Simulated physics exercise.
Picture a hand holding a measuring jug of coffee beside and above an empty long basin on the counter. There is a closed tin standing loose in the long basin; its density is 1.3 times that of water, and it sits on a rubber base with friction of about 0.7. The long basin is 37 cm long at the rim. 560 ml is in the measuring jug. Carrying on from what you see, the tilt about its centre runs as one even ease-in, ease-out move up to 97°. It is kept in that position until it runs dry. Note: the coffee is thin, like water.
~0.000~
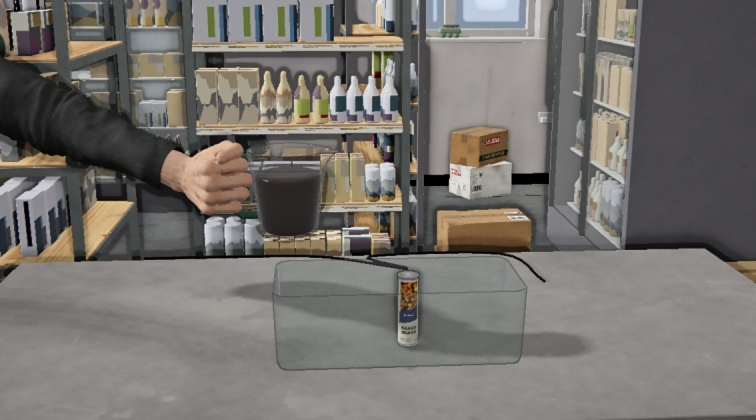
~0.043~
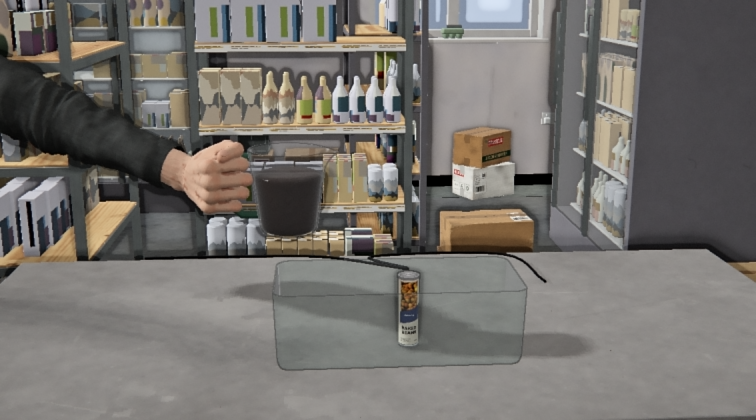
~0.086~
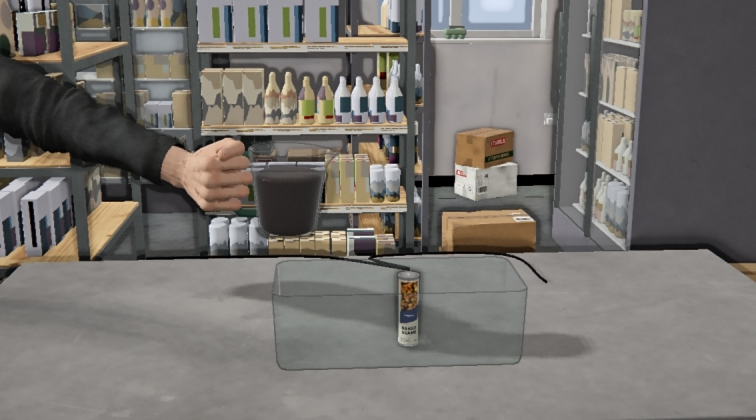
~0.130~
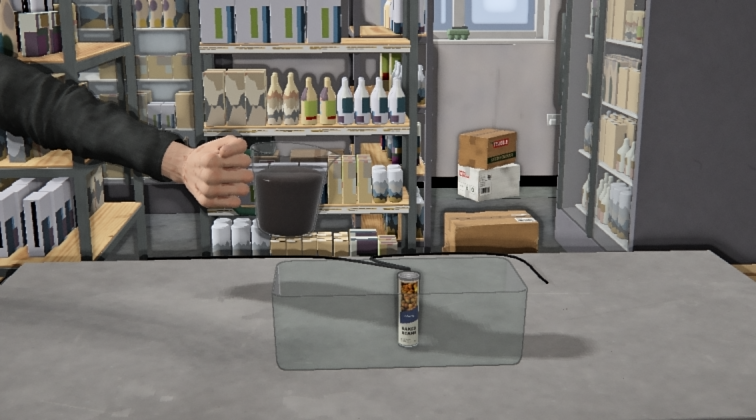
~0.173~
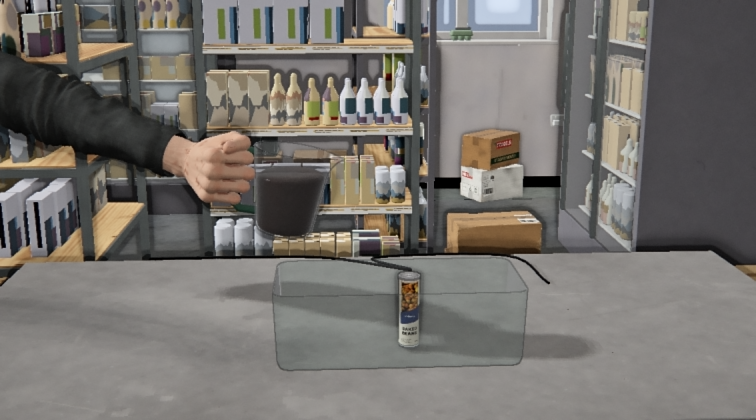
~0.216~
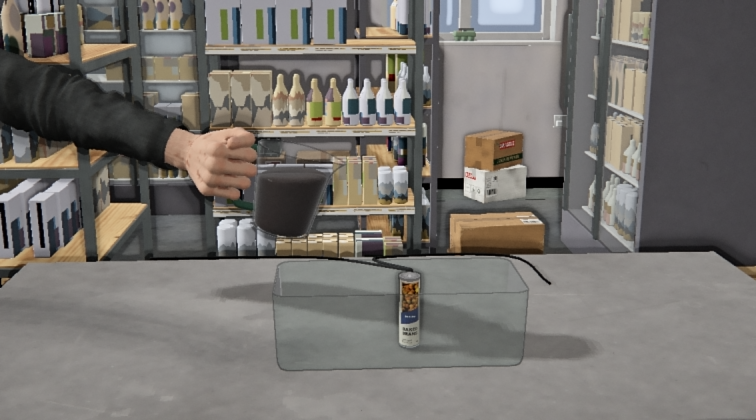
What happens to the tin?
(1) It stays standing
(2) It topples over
1, it stays standing.
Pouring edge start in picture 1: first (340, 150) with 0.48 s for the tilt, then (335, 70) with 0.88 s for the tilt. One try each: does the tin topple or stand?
First it stays on its base; then it tips over.
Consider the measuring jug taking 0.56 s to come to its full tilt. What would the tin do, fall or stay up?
In that case the tin stays vertical.
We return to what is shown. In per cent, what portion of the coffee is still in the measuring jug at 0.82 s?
About 30 per cent.
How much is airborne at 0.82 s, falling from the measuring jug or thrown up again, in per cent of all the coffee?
Near 20 in a hundred.
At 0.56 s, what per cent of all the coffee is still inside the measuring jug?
Roughly 86 percent.
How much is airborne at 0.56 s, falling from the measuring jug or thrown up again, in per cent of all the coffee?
Close to 14 per cent, I'd say.
By 0.56 s the tilt is 69° and 85 per cent is still to pour; the tin stands where it began.
By 0.82 s the tilt is 96° and 30 per cent is still to pour; the tin stands where it began.
By 1.09 s the tilt is 97° and 4 per cent is still to pour; the tin stands where it began.
By 1.38 s the tilt is 97° and 0 per cent is still to pour; the tin stands where it began.
At rest the tin stands where it began.
